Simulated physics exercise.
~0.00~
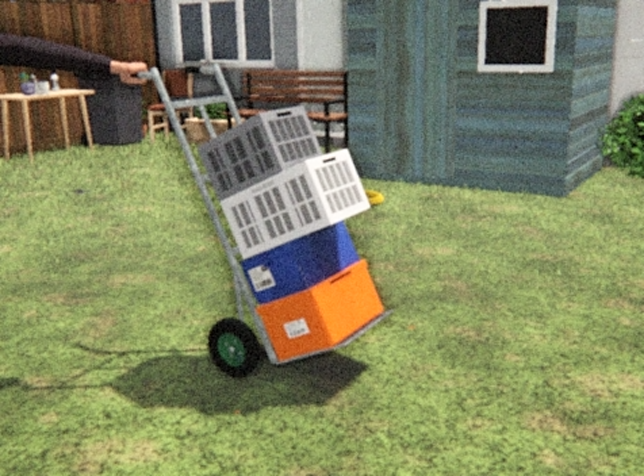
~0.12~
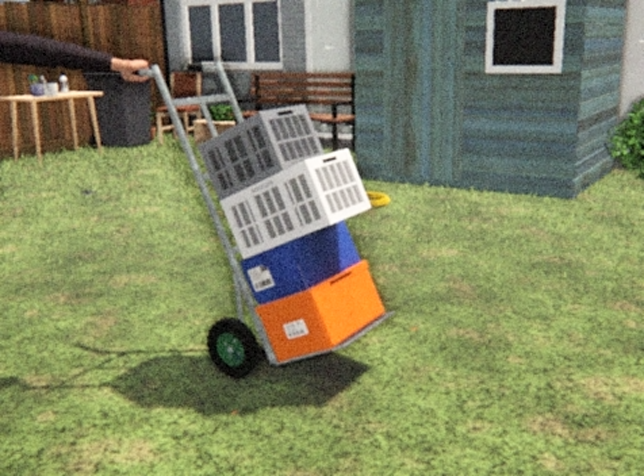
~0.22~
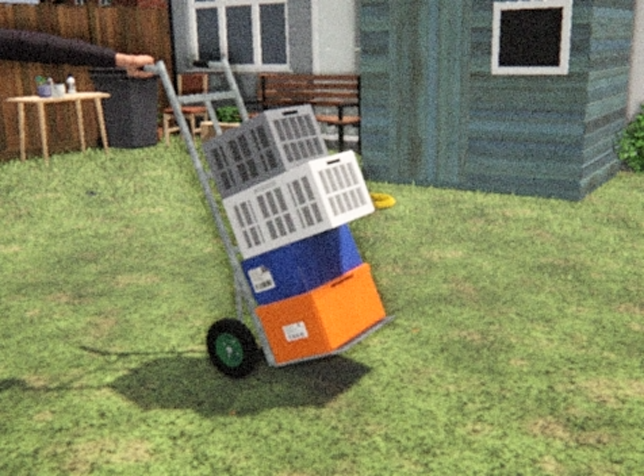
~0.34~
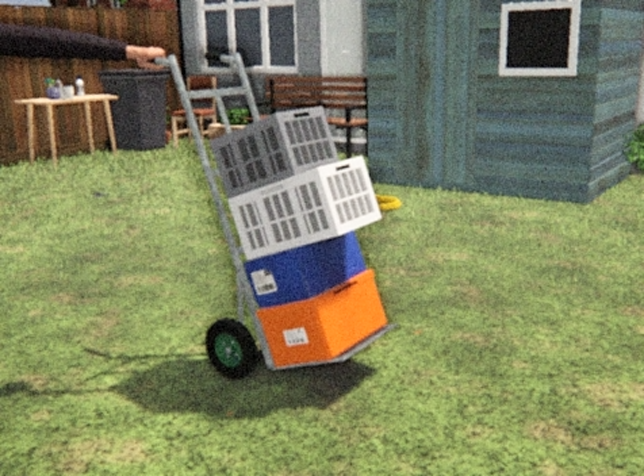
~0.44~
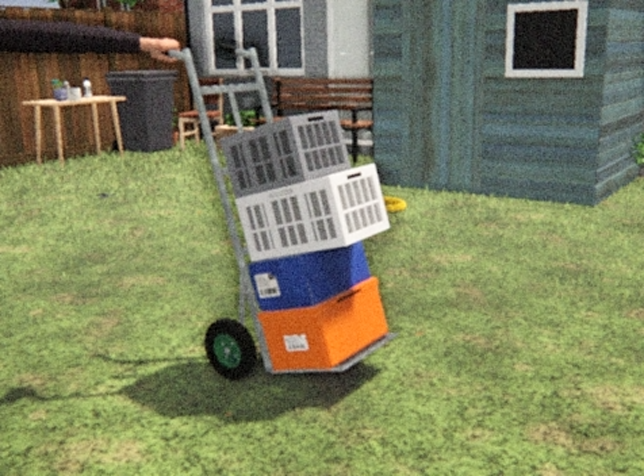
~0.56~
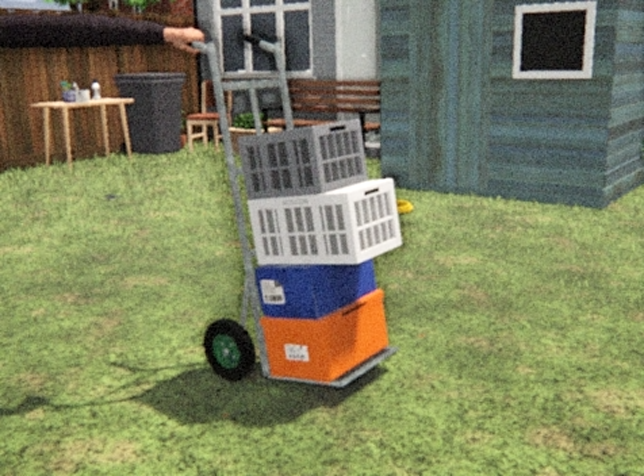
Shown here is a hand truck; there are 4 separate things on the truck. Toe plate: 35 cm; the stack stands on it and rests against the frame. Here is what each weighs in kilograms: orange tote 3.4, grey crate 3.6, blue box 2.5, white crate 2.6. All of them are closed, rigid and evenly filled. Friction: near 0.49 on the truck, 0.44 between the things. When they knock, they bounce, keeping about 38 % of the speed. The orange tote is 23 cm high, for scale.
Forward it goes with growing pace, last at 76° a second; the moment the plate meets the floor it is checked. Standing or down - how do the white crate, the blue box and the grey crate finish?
White crate down; blue box standing; grey crate down.
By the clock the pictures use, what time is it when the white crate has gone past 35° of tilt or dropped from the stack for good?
That first happens close to 1.3 seconds.
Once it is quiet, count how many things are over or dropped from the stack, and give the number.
That makes 2.
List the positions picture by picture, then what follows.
In the first picture, 25° short of upright; white crate (295, 204); blue box (301, 261); grey crate (261, 154).
In the second picture, 25° short of upright; orange tote (323, 311).
In the third picture, 23° short of upright; orange tote (323, 313).
In the fourth picture, 20° short of upright; orange tote (324, 318).
In the fifth picture, 16° short of upright; orange tote (326, 324).
In the sixth picture, 9° short of upright; white crate (324, 223); blue box (317, 280); grey crate (303, 160).
After 1.16 s, truck upright; grey crate tipped 23° from how it sat near (378, 180); white crate tipped 23° from how it sat near (362, 241).
After 1.56 s, truck upright; grey crate and white crate now dropped from the stack.
After 1.96 s, truck upright.
At rest (2.9 s), dropped from the stack and tipped over, grey crate and white crate; the other 2 in place, give or take 10 cm. Seen from the same camera at the end, white crate near (415, 335), blue box near (325, 291).
